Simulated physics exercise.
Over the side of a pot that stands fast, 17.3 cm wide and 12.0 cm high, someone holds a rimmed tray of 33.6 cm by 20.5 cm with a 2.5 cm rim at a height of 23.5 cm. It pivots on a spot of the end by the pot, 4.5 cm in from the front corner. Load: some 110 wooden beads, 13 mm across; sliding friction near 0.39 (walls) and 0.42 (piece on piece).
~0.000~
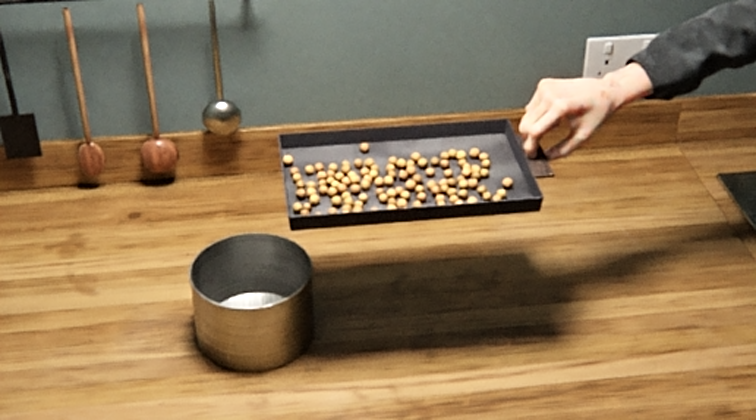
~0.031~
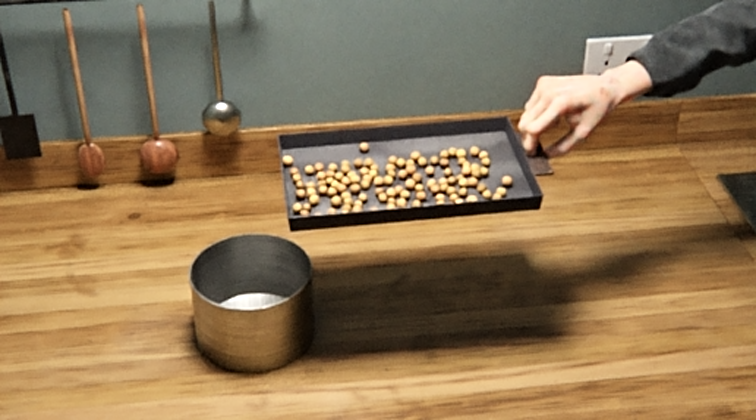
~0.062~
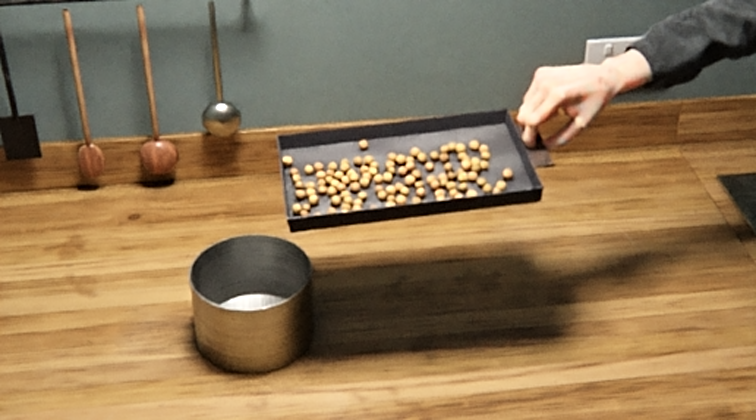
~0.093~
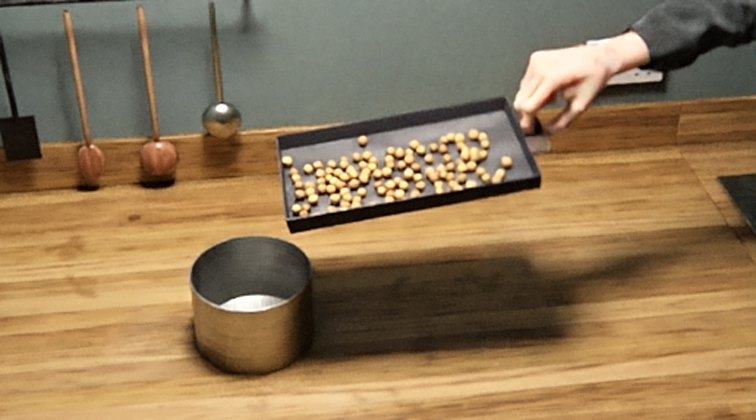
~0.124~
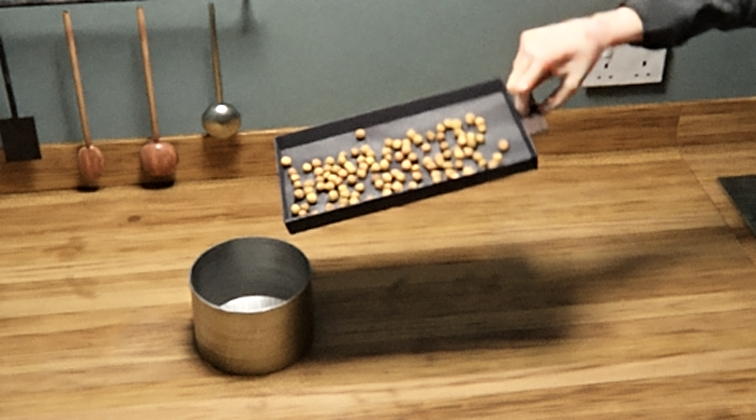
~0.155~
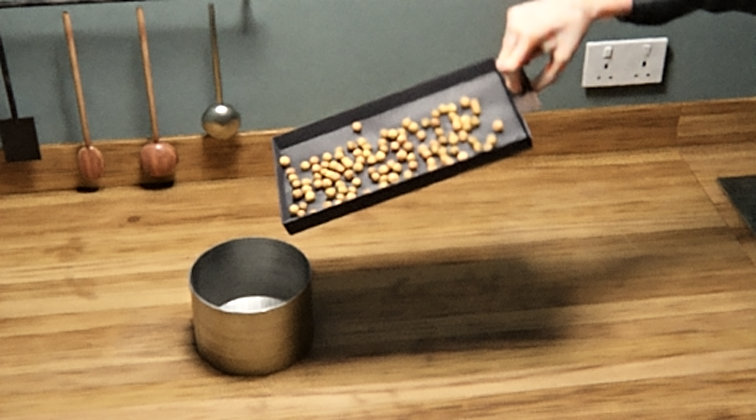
A hand held a dark rimmed tray of small wooden beads above a wooden counter, then raised its right end so the tray sloped down to the left, toward a round metal pot.
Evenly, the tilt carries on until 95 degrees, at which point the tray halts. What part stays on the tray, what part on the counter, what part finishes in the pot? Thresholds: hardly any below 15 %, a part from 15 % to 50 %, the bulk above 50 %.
Tray: There'll be not much; counter: There'll be a moderate quantity; pot: There'll be over half the quantity.
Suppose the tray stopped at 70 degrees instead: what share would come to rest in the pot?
Pot share: About 45 per cent.
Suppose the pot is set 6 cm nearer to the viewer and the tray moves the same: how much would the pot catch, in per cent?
60 %.
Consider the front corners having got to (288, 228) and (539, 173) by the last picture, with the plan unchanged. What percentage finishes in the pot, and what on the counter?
You'd end with pot at 5 and counter at 90.
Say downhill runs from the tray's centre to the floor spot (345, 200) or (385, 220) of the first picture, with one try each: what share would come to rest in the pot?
30 and 0 %.
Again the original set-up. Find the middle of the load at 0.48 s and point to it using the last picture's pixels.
Roughly pixel (279, 179).
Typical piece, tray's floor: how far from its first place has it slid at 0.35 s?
3 cm.
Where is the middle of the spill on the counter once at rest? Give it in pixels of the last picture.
(80, 355).
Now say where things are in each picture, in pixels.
The first frame shows tray tilt 0 degrees, front corners at (290, 216) and (541, 196); middle of the pieces at (389, 181); pot at (251, 269).
The second frame shows tray tilt 1 degrees, front corners at (290, 216) and (541, 194); middle of the pieces at (388, 180).
The third frame shows tray tilt 3 degrees, front corners at (289, 217) and (540, 187), lowest corner left front; middle of the pieces at (388, 178).
The fourth frame shows tray tilt 7 degrees, front corners at (288, 219) and (539, 173), lowest corner left front; middle of the pieces at (387, 173).
The fifth frame shows tray tilt 13 degrees, front corners at (286, 220) and (535, 155), lowest corner left front; middle of the pieces at (384, 165).
The sixth frame shows tray tilt 19 degrees, front corners at (284, 222) and (528, 134), lowest corner left front; middle of the pieces at (381, 157); pot at (250, 272). The tray's pace is about 200 degrees a second.
After 0.35 s, tilt 58 degrees; the tray holds 100 %, the pot 0 %.
After 0.48 s, tilt 84 degrees; the tray holds 100 %, the pot 0 %.
After 0.74 s, tilt 95 degrees; the tray holds 20 %, the pot 40 %.
By 1.9 s all is still; tray 0 %, counter 30 %, pot 70 %.
